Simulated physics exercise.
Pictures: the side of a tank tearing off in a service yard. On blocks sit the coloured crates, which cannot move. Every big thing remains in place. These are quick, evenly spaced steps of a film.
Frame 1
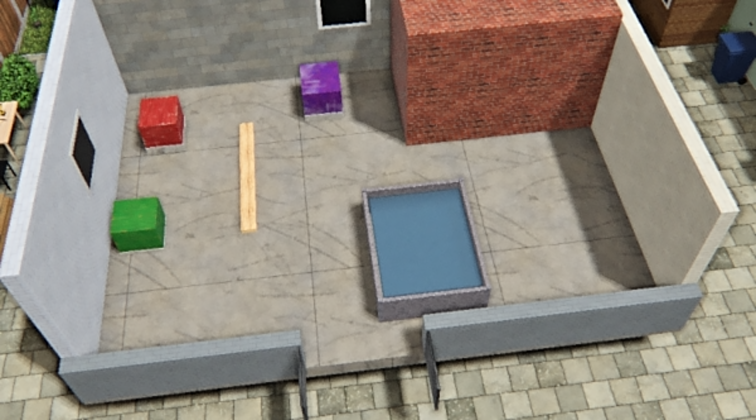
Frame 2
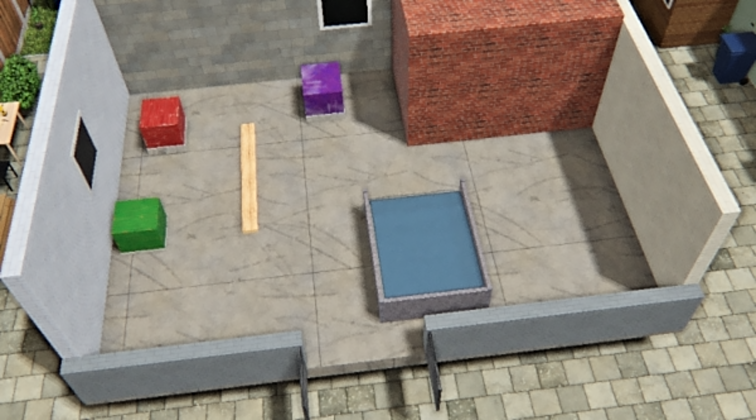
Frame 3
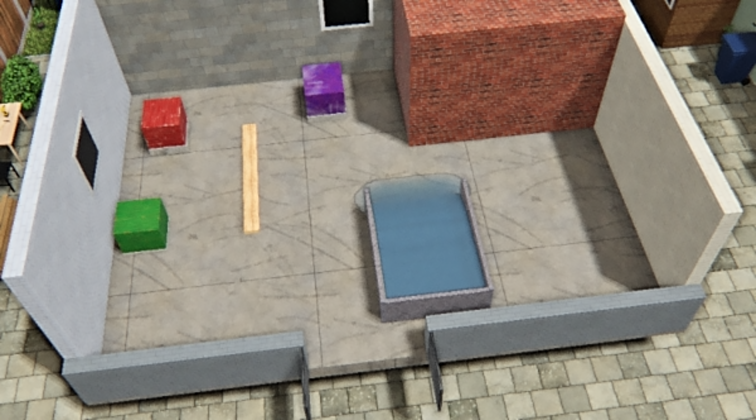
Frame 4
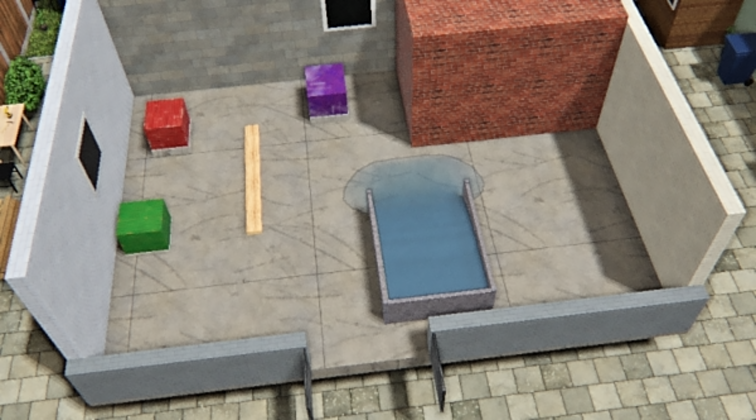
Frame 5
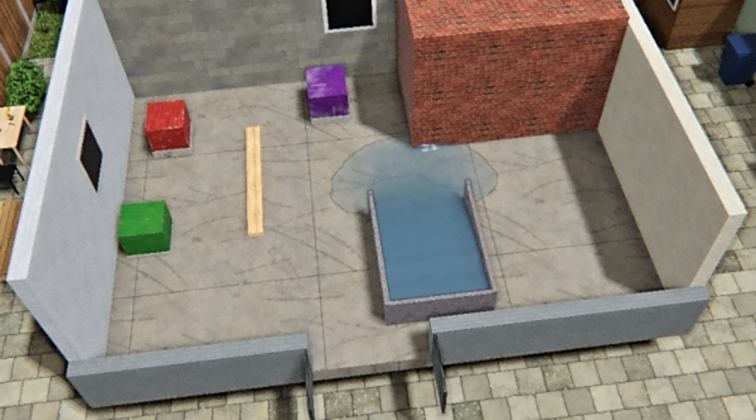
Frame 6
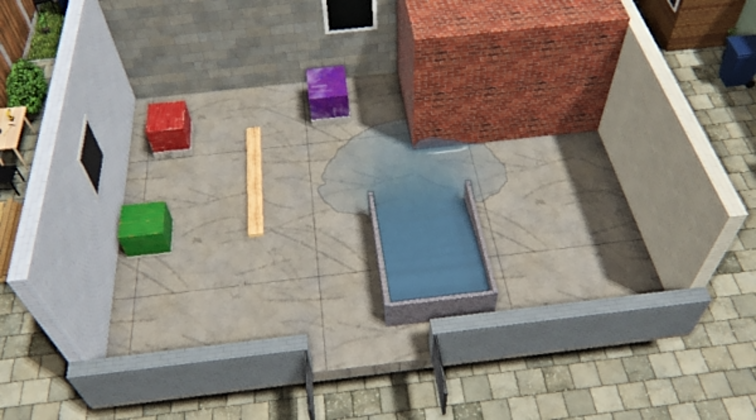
A tank in a walled yard loses its far side and water spreads across the floor.
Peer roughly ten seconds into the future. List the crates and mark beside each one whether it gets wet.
Green crate - gets wet; purple crate - gets wet; red crate - stays dry.
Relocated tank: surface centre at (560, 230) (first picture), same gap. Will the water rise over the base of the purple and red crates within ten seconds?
The purple crate is untouched and the red crate is untouched.
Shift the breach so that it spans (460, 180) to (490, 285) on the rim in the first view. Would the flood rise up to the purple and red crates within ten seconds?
Log: Purple crate stays clear; red crate stays clear.
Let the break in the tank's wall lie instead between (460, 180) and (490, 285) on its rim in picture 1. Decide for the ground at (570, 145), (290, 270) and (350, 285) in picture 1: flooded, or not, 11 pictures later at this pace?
Point one: Reached. Point two: Not reached. Point three: Not reached.
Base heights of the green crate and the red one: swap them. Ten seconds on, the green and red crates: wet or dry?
In short: Green is not reached; red is reached.
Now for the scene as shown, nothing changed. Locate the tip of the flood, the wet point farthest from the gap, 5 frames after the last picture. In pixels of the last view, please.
I'd put it around (350, 79).
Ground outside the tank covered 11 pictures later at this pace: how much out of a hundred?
My best guess is some 30 %.
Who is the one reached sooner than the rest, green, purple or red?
It's the purple-painted one here.
A moment on, water covers 20 % of the floor; the green crate not reached, the purple crate water round its plinth, the red crate not reached.
Next, water covers 30 % of the floor; the green crate not reached, the purple crate water round its plinth, the red crate not reached.
Then, water covers 45 % of the floor; the green crate not reached, the purple crate water round its plinth, the red crate water round its plinth.
Later, water covers 65 % of the floor; the green crate water round its plinth, the purple crate water round its plinth, the red crate water round its plinth.
In the end, water covers 95 % of the floor; the green crate was topped, the purple crate was topped, the red crate stayed above the water.
